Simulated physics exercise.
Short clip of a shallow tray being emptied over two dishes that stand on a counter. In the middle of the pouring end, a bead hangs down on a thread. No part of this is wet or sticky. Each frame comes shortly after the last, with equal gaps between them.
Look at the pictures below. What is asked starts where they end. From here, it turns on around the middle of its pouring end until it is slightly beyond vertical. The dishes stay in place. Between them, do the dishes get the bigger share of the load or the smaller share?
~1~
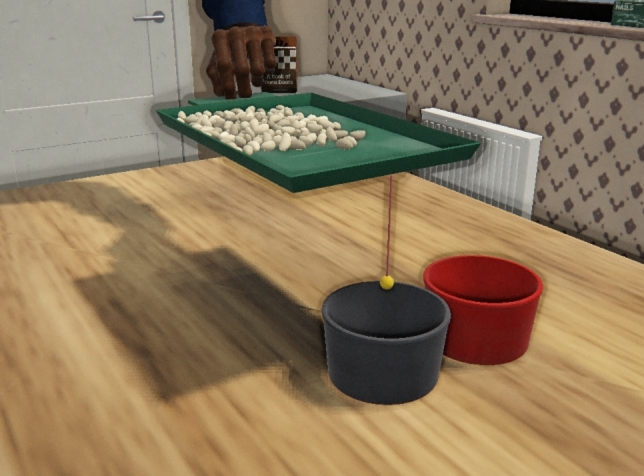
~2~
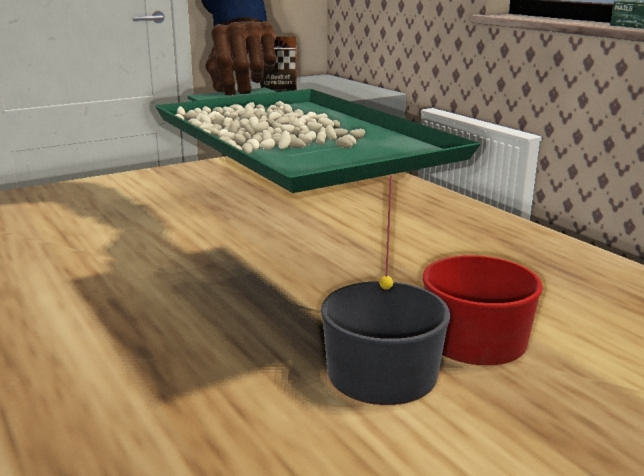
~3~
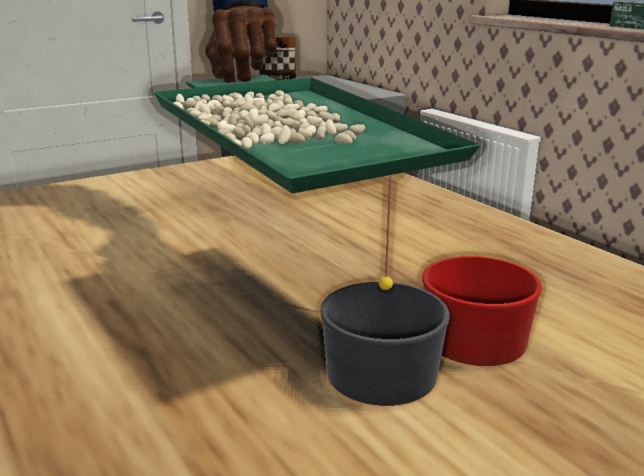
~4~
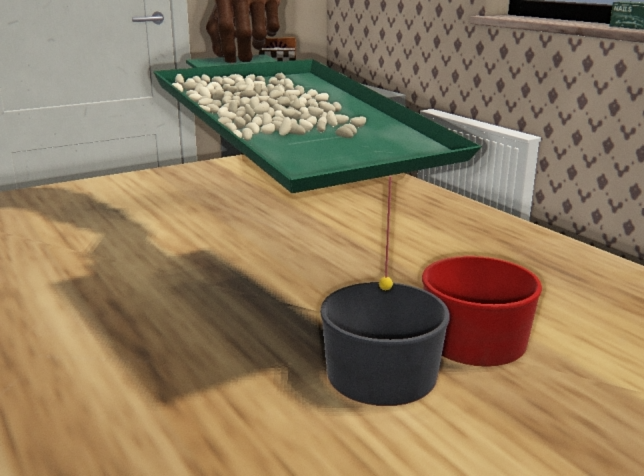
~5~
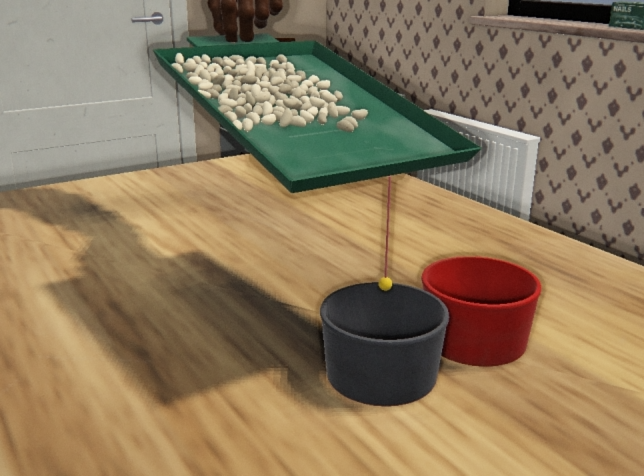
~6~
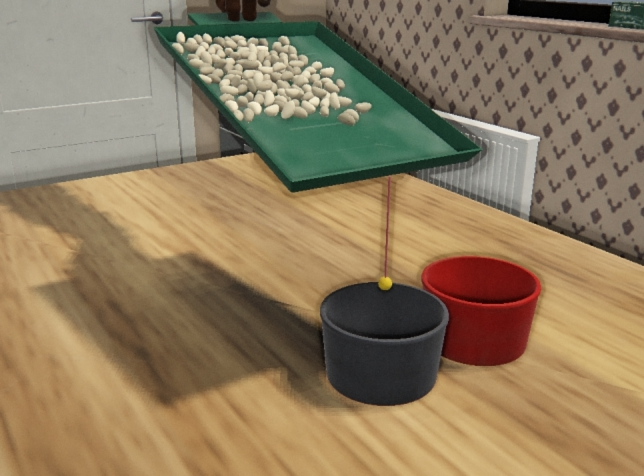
The smaller share.
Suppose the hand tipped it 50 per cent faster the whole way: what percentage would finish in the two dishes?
Expected result: Around 10 per cent.
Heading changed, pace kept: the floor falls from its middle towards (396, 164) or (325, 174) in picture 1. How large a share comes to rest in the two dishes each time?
50 % and 10 %, roughly.
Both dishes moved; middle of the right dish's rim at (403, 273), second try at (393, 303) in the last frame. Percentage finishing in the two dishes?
In order, 0 % and 30 %.
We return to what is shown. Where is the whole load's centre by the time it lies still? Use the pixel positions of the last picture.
Resting centre, last picture - approx. (429, 409).
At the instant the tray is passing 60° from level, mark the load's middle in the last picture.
I'd mark the middle close to (387, 168).
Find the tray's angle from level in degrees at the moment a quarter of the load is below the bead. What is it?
Tilt: Around 65 degrees.
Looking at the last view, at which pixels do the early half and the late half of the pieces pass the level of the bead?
Near (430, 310) to start, and near (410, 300) afterwards.
Soon, tray tipped steeply; about two thirds on the tray; a stray few outside both; about a third in the air.
A while on, tray tipped right over; a small part on the tray; a small part in the left dish; a small part in the right dish; about two thirds outside both; a small part in the air.
Towards the end, tray tipped past a quarter turn; about a quarter in the left dish; a small part in the right dish; about two thirds outside both.
Finally, tray tipped past a quarter turn; about a quarter in the left dish; a small part in the right dish; about two thirds outside both.
